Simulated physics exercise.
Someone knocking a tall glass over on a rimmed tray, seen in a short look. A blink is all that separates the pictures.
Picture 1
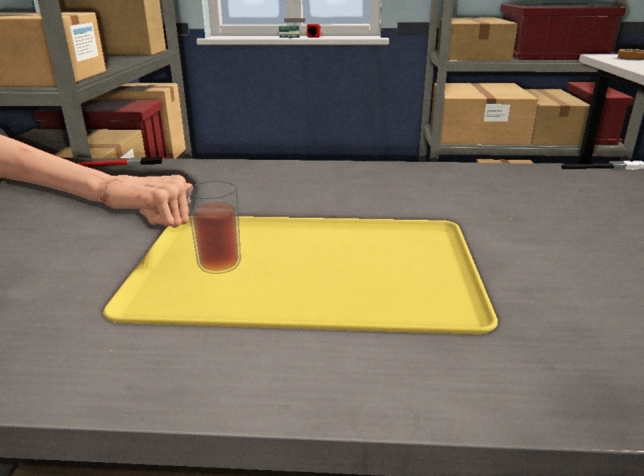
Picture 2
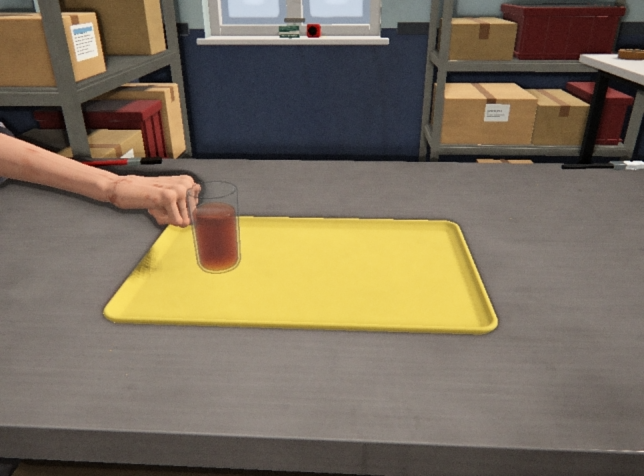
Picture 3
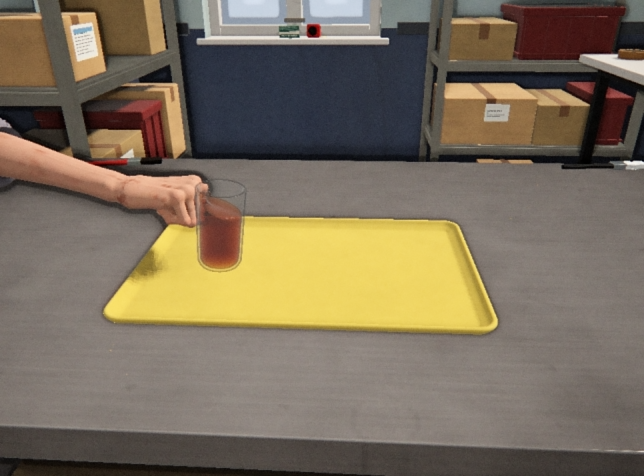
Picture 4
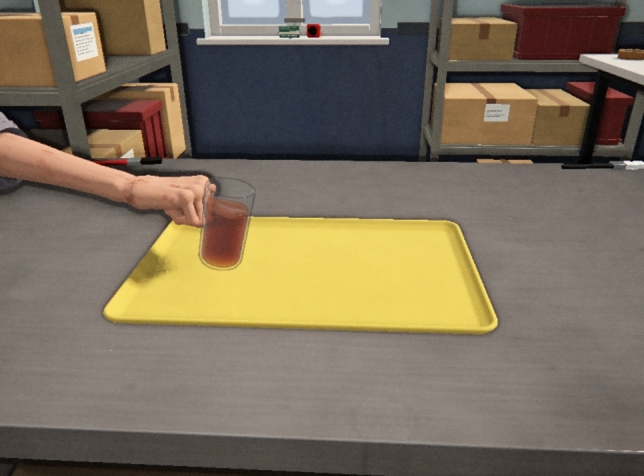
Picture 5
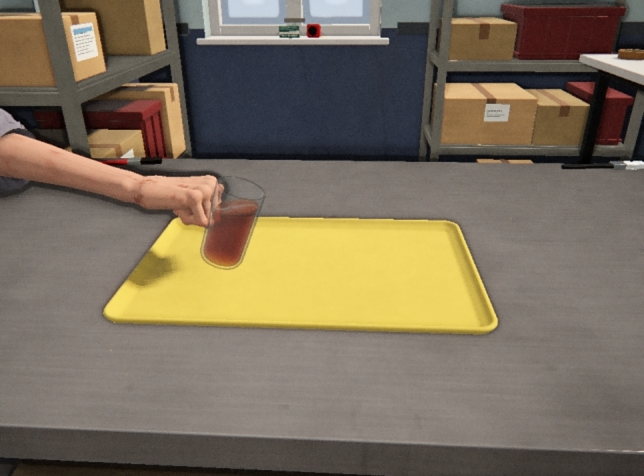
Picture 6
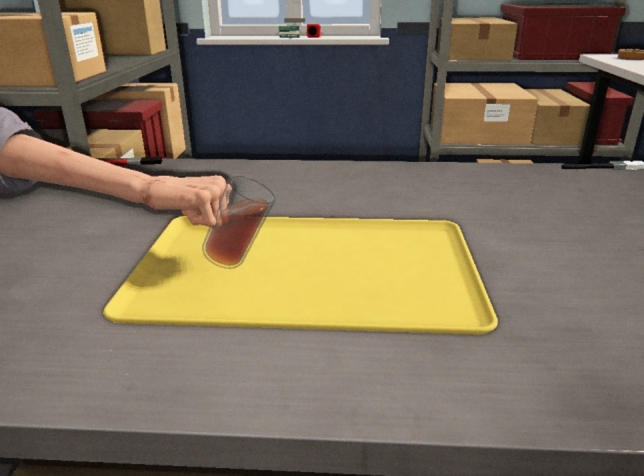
A hand reaching in from the left pushes the upper part of a clear, tall glass of dark red liquid, which stands upright at first and then leans steadily to the right. The glass is at the left end of a rimmed yellow tray on a grey table, seen from slightly above by a still camera. Behind are shelves of cardboard and red boxes, a blue wall and a window.
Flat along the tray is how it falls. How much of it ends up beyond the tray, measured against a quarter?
A quarter or more ends up beyond the tray.
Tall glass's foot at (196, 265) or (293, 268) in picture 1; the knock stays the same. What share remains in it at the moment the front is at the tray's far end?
It would be close to 55 per cent the first time and close to 75 per cent the second time.
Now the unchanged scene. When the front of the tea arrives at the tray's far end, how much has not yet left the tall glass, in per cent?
Roughly 60 percent is still in the tall glass.
A moment on, the tall glass is falling and 100 per cent is in the glass, 0 on the tray and 0 above or beyond its rim.
Next, the tall glass lies on its side and 97 per cent is in the glass, 1 on the tray and 2 above or beyond its rim.
Then the tall glass lies on its side and 51 per cent is in the glass, 40 on the tray and 8 above or beyond its rim.
Later the tall glass lies on its side and 25 per cent is in the glass, 47 on the tray and 28 above or beyond its rim.
Finally, 61 per cent is held by tray and glass, 39 is off the tray.
